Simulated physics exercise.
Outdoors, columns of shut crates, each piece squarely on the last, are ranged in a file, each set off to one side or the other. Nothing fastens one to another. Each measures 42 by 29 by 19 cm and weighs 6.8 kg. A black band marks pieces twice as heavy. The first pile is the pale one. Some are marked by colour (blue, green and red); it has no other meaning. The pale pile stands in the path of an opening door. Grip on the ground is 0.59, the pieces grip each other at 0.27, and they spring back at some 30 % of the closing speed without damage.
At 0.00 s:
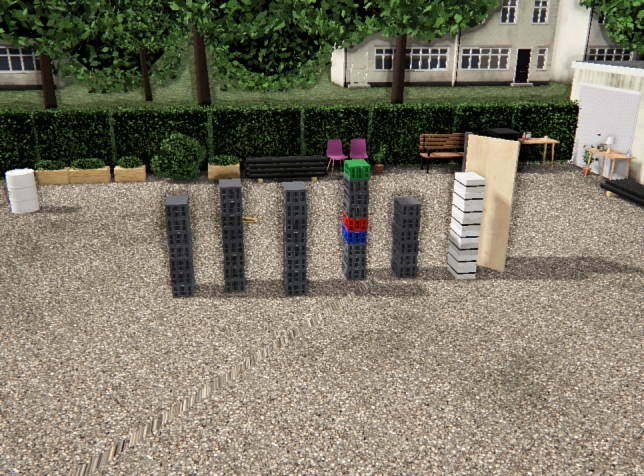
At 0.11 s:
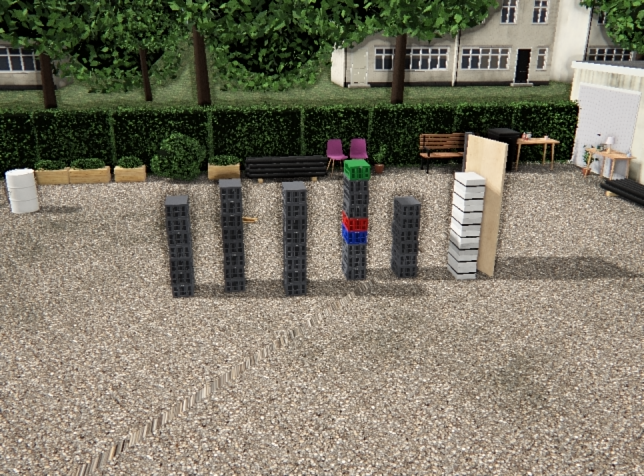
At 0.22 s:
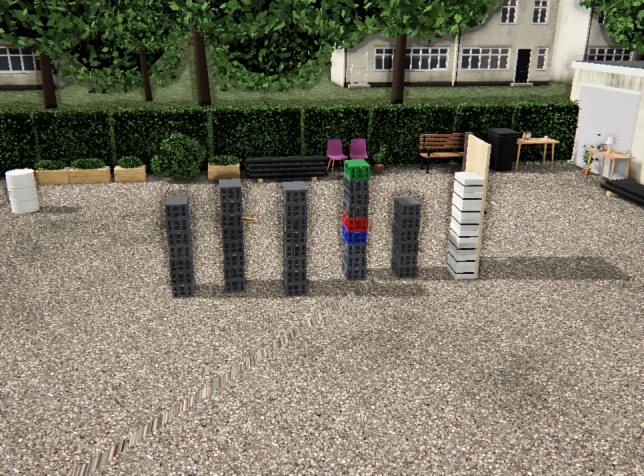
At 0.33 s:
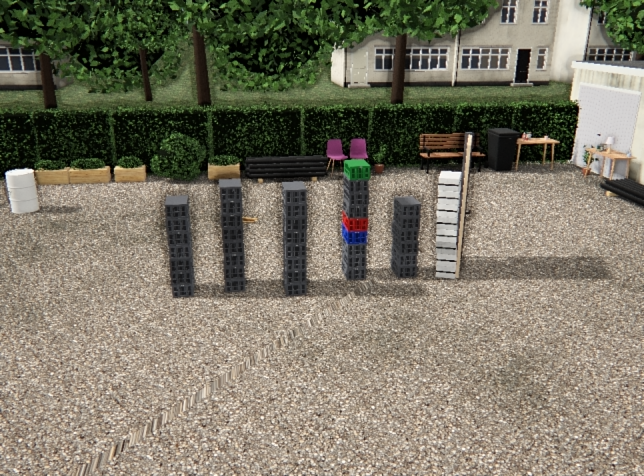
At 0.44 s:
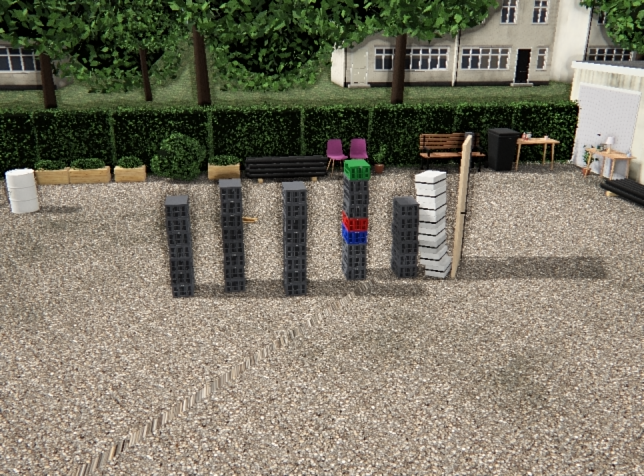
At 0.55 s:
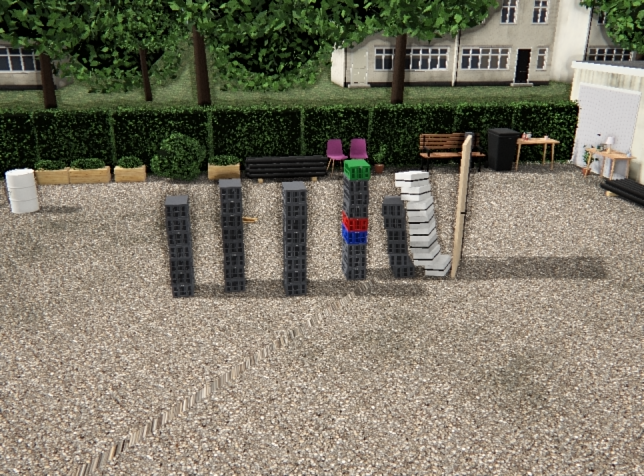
A tall wooden door stands at the right end of a row of six crate stacks on a gravel yard, seen from a raised, unmoving viewpoint with a hedge, benches and a pale house behind. The stacks are dark grey, one with green, red and blue crates, and the rightmost is white. The door swings round edge-on, pushing the white stack leftward until it leans against its shorter grey neighbour, which tilts slightly.
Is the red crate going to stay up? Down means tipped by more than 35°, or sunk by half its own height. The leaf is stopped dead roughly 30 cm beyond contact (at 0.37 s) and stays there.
That crate comes down.
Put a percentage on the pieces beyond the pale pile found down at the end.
About 60 per cent.
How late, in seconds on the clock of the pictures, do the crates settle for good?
Around 5.0 s.
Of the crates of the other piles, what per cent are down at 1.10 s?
By then 20 per cent.
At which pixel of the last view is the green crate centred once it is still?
At about (337, 254).
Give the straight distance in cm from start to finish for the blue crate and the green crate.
Moved: Blue 100, green 150.
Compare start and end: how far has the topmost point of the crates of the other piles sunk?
About 40 cm.
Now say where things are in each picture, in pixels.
In the first picture (places mark the middle of the side facing us), door edge (516, 170) 36° before square; red crate (358, 225); blue crate (357, 238); green crate (360, 173); the rest undisturbed.
The second picture shows door edge (504, 173) 16° before square; red crate (358, 225).
The third picture shows door edge (487, 174) 4° past square; red crate (358, 225).
The fourth picture shows door edge (466, 173) 24° past square; red crate (358, 225).
The fifth picture shows door edge (462, 173) 28° past square, top of the pale pile leaning 3°; red crate (358, 225); one has shifted.
The sixth picture shows door edge (462, 173) 28° past square, top of the pale pile leaning 9°; red crate (358, 225); green crate (360, 173); blue crate (357, 238); steepest lean 3°, the crate at (397, 236); 6 disturbed, none down.
After 1.10 s, 7 of the pale pile down; 7 of the 38 other crates down; red crate leaning 17°, 6 cm lower; green crate leaning 33°, 16 cm lower.
After 2.28 s, 7 of the pale pile down; 20 of the 38 other crates down; red crate upside down; green crate leaning 52°, 1.40 m lower.
At rest (5.4 s), 7 of the pale pile down; 23 of the 38 other crates down; red crate upside down; blue crate leaning 49°, 42 cm lower; green crate leaning 40°, 1.42 m lower. As the last picture would show them, middles, red crate near (242, 267), blue crate near (291, 263).
